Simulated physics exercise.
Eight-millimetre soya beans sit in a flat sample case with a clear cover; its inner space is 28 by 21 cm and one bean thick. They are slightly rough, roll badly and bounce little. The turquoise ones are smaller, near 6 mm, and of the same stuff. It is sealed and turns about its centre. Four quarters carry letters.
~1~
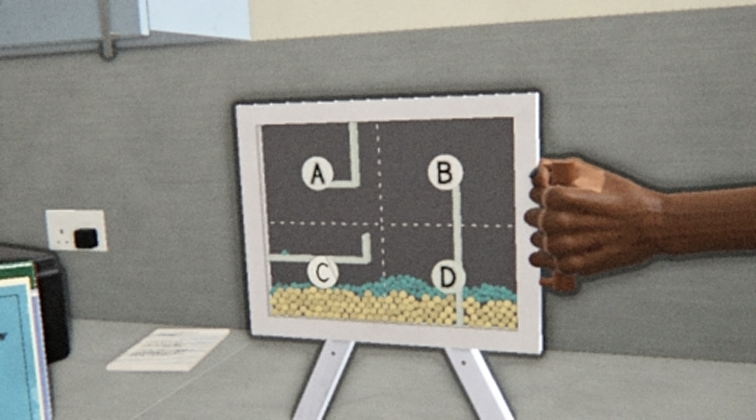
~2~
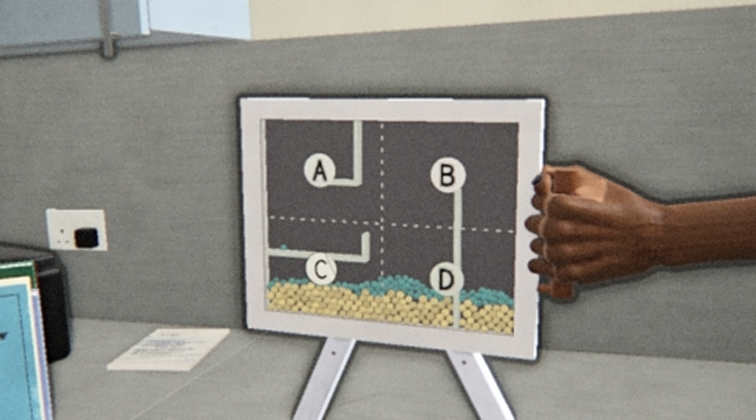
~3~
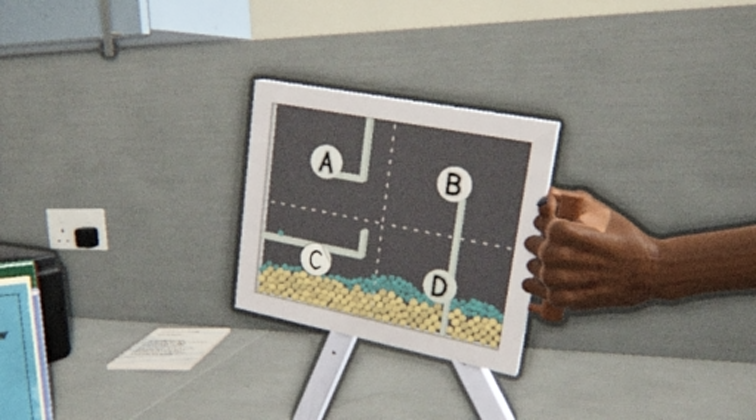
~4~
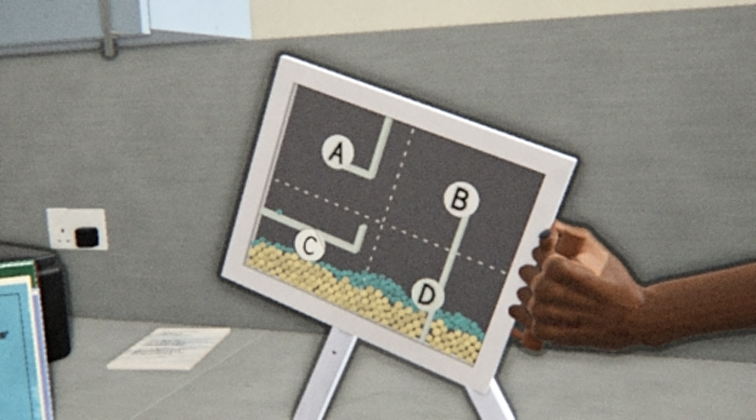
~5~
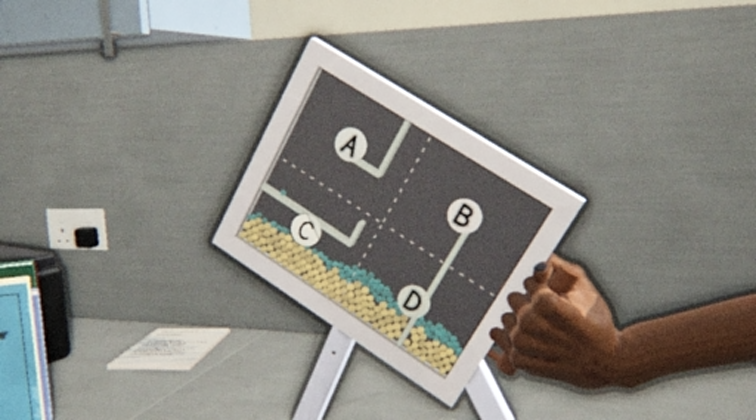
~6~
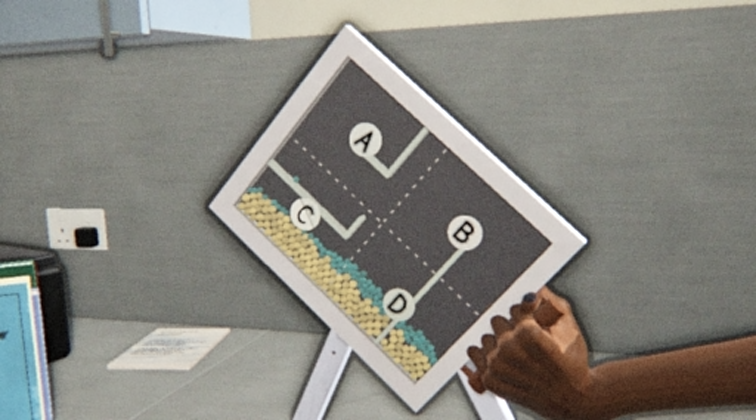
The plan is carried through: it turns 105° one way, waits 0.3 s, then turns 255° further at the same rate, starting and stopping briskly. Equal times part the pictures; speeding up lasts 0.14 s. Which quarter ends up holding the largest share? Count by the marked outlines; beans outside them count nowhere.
It is C.
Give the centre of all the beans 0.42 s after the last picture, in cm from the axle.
Some 6 cm left and 5 cm below.
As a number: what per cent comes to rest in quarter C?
Some 55 per cent.
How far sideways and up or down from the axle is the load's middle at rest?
Some 1 cm left and 7 cm below.
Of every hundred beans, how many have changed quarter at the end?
About 55 per cent.
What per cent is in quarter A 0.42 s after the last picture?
Roughly 0 per cent.
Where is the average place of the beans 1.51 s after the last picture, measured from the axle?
About 10 cm left and 2 cm above.
Then, 0.42 s after the last picture, it stands 105° clockwise; the beans' middle is 6 cm left of and 5 cm below the centre; B 20 %, C 5 %, D 75 %.
Then, 1.51 s after the last picture, it has come round 233° clockwise; the beans' middle is 10 cm left of and 2 cm above the centre; A 10 %, B 85 %.
Then, 2.29 s after the last picture, it has come round 360° clockwise; the beans' middle is 1 cm left of and 7 cm below the centre; C 55 %, D 45 %.
At rest 2.8 s after the last picture, it has come round 360° clockwise; A 0 %, B 0 %, C 55 %, D 45 %.
